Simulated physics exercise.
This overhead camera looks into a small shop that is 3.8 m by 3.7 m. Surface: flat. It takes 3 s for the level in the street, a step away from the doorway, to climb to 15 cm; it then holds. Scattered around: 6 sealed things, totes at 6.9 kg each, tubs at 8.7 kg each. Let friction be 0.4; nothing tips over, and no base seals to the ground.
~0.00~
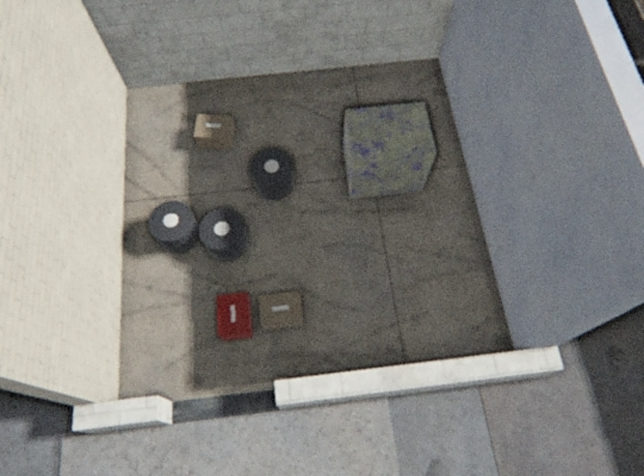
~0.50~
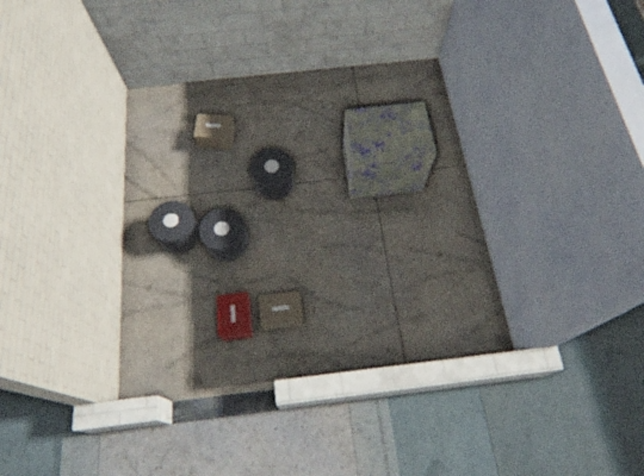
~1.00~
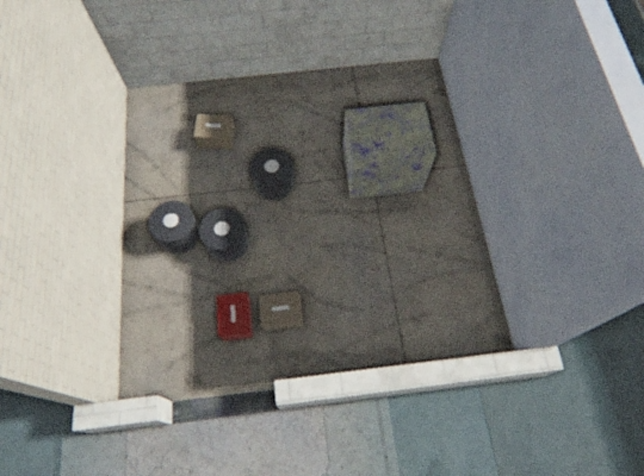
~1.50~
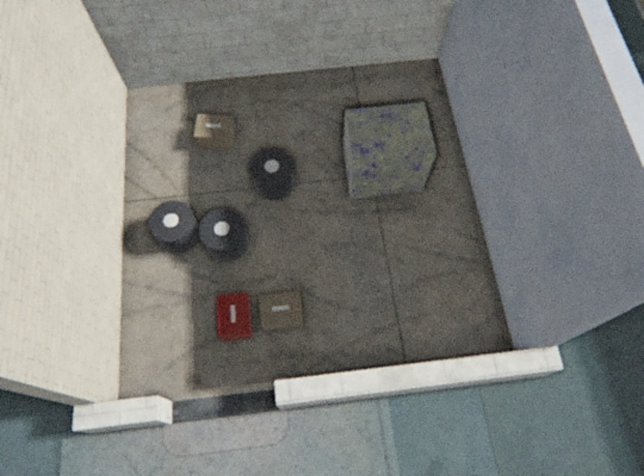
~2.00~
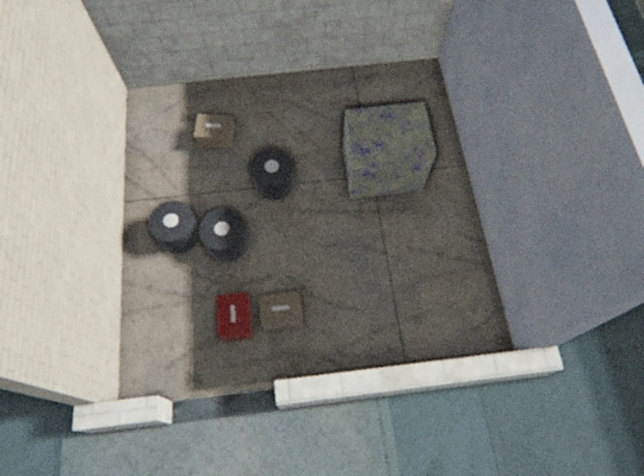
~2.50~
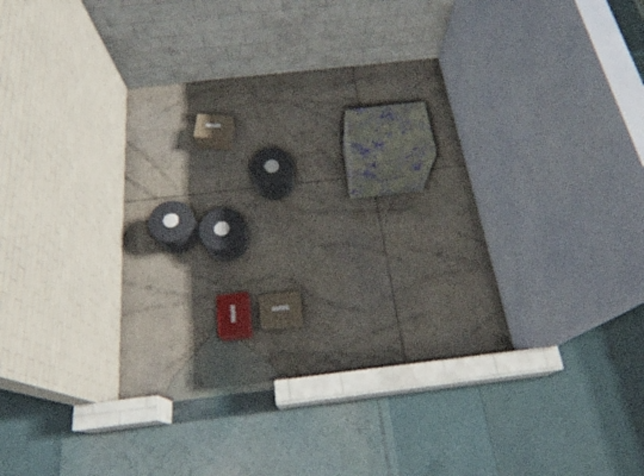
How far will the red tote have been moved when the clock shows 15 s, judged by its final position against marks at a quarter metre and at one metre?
The red tote will have moved more than one metre.
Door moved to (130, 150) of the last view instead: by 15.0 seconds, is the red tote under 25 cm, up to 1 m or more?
You'd see the red tote edge over a bit.
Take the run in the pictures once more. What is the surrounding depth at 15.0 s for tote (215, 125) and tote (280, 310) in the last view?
Some 6 cm at the first, some 4 cm at the second.
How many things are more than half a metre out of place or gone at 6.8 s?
Result: 4.
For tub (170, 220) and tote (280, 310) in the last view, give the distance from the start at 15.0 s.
300 cm, 80 cm.
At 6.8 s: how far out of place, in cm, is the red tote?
Displacement by then near 120 cm.
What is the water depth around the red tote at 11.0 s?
8 cm, roughly.
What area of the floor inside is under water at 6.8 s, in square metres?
About 10.5 m2.
After 3.5 s the red tote is near (234, 284), 0.3 m from its start, aground; 0 afloat.
After 6.8 s the red tote is near (253, 201), 1.2 m from its start, afloat; 2 afloat.
After 11.0 s the red tote is near (301, 121), 2.3 m from its start, afloat; 5 afloat.
After 15.0 s the red tote is near (393, 106), 2.9 m from its start, afloat; 5 afloat.
